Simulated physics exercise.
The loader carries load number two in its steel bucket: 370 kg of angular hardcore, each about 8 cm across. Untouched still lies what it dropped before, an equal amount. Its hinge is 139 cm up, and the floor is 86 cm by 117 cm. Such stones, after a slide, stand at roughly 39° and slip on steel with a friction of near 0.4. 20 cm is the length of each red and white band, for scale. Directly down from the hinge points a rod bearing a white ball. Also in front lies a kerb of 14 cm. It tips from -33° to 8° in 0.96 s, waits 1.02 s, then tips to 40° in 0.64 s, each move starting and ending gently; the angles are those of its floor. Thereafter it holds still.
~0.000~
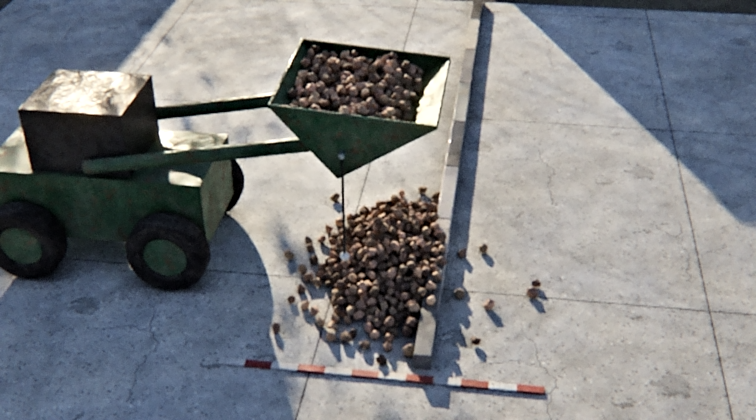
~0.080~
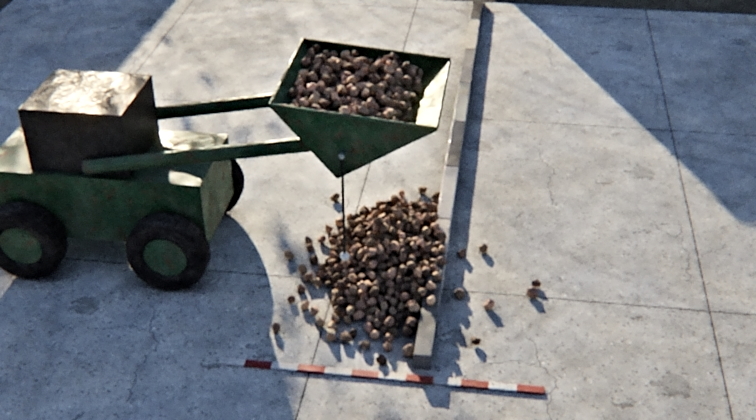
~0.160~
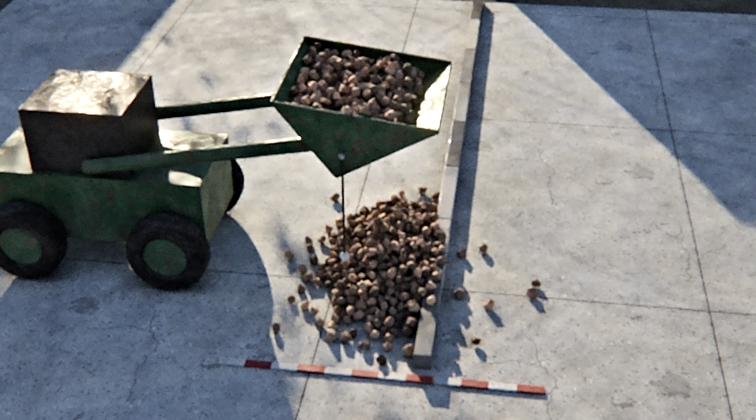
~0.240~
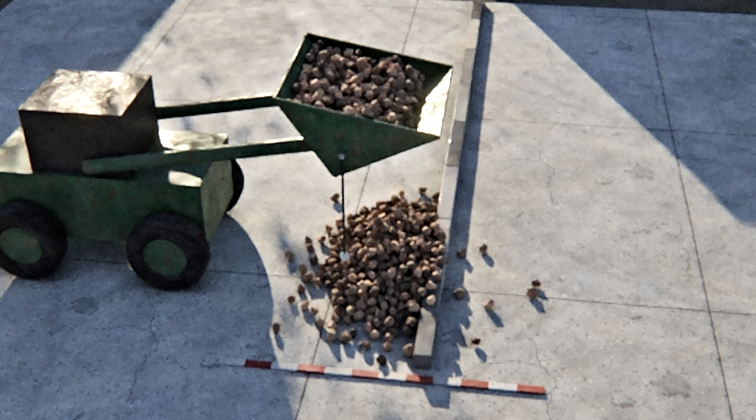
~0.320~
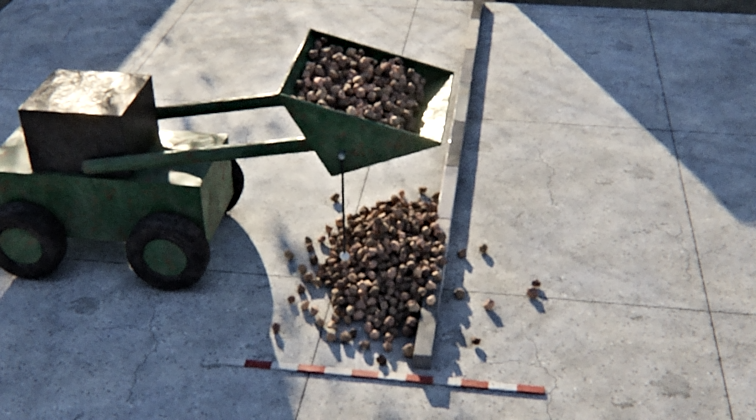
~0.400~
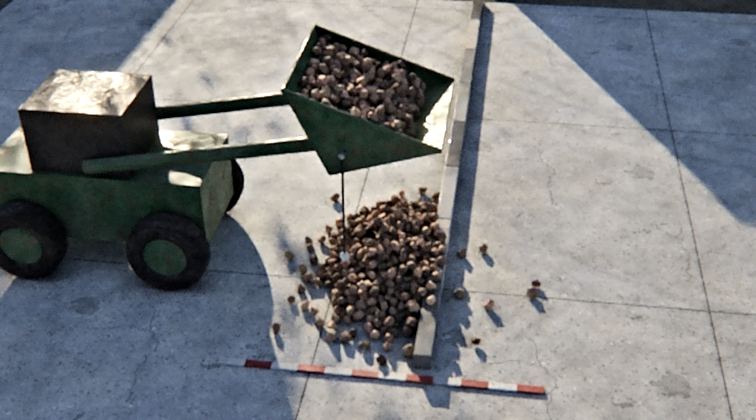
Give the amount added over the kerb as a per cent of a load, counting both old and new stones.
About 90 per cent of a load.
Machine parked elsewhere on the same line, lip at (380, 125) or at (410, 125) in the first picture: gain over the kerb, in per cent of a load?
Case one about 35 %, case two about 65 %.
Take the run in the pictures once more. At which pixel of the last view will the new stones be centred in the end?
They come to rest centred about (479, 264).
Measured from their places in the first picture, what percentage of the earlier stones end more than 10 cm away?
Some 0 percent, give or take.
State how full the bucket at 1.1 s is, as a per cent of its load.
100 % still inside.
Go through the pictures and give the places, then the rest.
The first picture shows lip at (437, 128), floor tilted -33°, highest stones at (317, 61). The earlier load is highest near (381, 231), 30 cm above ground level, 99 % on this side of the kerb, 1 % over the kerb.
The second picture shows lip at (437, 129), floor tilted -32°, highest stones at (317, 60); the stones move at 0.1 m/s on average.
In the third picture, the bucket is at -30°, its lip at (438, 133); the top of the load is at (319, 59); the stones move at 0.1 m/s on average.
In the fourth picture, the bucket is at -27°, its lip at (440, 138); the top of the load is at (316, 58); the stones move at 0.2 m/s on average.
In the fifth picture, the bucket is at -22°, its lip at (441, 144); the top of the load is at (319, 54); the stones move at 0.2 m/s on average.
In the sixth picture, the bucket is at -18°, its lip at (441, 152); the top of the load is at (323, 51); the stones move at 0.3 m/s on average.
After 0.7 s the floor is at 2°; in per cent of one load, 100 in the bucket, 99 on this side of the kerb, 1 over the kerb; the foremost stones are at (485, 283).
After 1.1 s the floor is at 8°; in per cent of one load, 100 in the bucket, 99 on this side of the kerb, 1 over the kerb; the foremost stones are at (485, 283).
After 3.1 s the floor is at 40°; in per cent of one load, 20 in the bucket, 131 on this side of the kerb, 49 over the kerb; the foremost stones are at (514, 286).
After 5.7 s the floor is at 40°; in per cent of one load, 0 in the bucket, 109 on this side of the kerb, 91 over the kerb; the foremost stones are at (612, 284). Net gain over the kerb, 90.
